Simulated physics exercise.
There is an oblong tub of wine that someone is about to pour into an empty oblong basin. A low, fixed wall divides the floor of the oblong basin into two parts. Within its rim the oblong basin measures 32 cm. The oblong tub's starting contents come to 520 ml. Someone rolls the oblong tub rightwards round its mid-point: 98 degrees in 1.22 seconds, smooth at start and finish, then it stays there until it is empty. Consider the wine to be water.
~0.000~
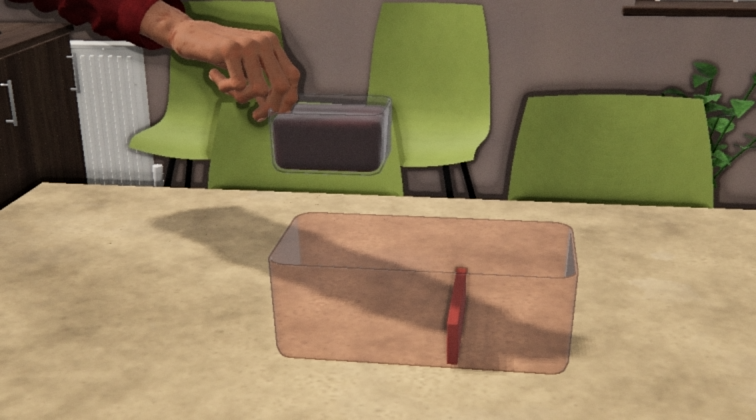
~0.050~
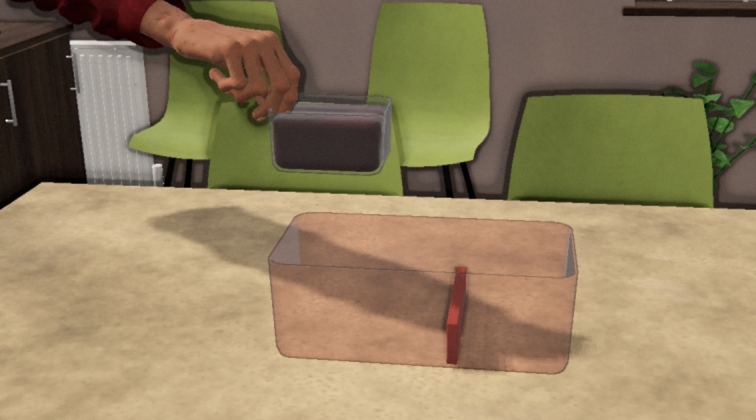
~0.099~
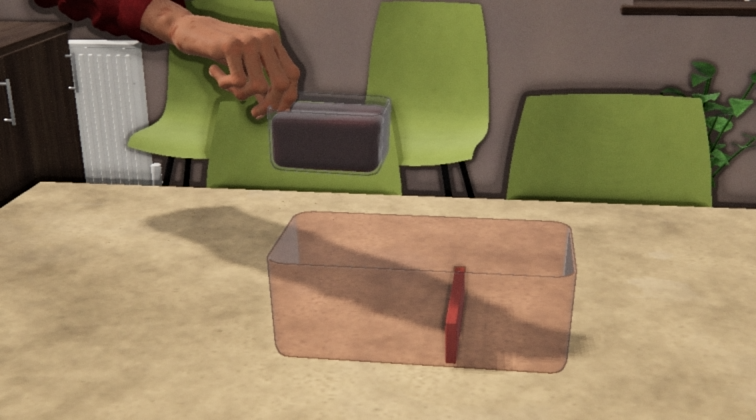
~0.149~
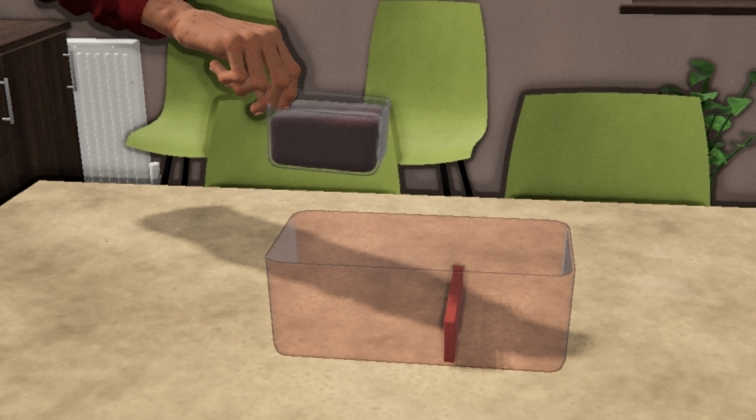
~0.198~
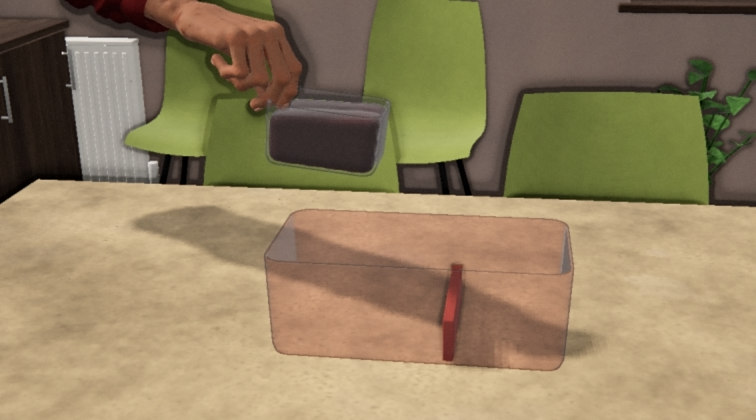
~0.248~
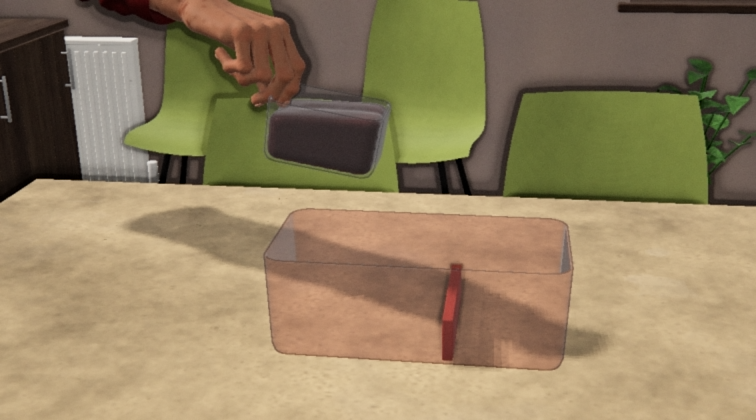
At a pale table with green chairs behind it, a hand hovered by a small see-through tub of dark liquid, which tilted slightly rightwards above an empty clear basin with a red upright piece.
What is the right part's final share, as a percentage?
About 41 per cent.
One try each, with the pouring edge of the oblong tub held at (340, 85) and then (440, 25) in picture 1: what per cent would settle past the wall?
The first try gives around 0 percent, the second around 85 percent.
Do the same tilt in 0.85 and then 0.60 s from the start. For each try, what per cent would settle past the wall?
35 per cent first, 20 per cent second.
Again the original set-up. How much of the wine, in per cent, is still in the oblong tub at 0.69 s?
About 56 per cent.
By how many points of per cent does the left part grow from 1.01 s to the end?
It comes to near 18 per cent.
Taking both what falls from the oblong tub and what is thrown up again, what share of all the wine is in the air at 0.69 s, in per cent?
Roughly 28 %.
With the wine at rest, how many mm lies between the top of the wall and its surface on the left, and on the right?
Measured: Left around 40 mm, right around 38 mm.
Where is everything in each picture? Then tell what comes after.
In the first picture, it leans 0°; its right rim is at (387, 108); the wine meets the walls at (280, 112) and (386, 114); the oblong basin's rim runs from (283, 238) to (574, 251); the wall's top is at (457, 296).
In the second picture, it leans 0°; its right rim is at (387, 108); the wine meets the walls at (280, 111) and (386, 114).
In the third picture, it leans 2°; its right rim is at (386, 108); the wine meets the walls at (280, 110) and (385, 114).
In the fourth picture, it leans 4°; its right rim is at (386, 109); the wine meets the walls at (279, 109) and (384, 113).
In the fifth picture, it leans 6°; its right rim is at (385, 111); the wine meets the walls at (277, 108) and (384, 113).
In the sixth picture, it leans 10°; its right rim is at (386, 114); the wine meets the walls at (278, 108) and (385, 113).
After 0.69 s the tilt is 59° and 56 per cent is still to pour, 12 is left of the wall and 3 right of it.
After 1.01 s the tilt is 91° and 13 per cent is still to pour, 40 is left of the wall and 40 right of it.
After 1.35 s the tilt is 98° and 2 per cent is still to pour, 56 is left of the wall and 41 right of it.
After 1.72 s the tilt is 98° and 0 per cent is still to pour, 58 is left of the wall and 41 right of it.
In the end 58 per cent lies left of the wall, 41 right of it and 1 outside.
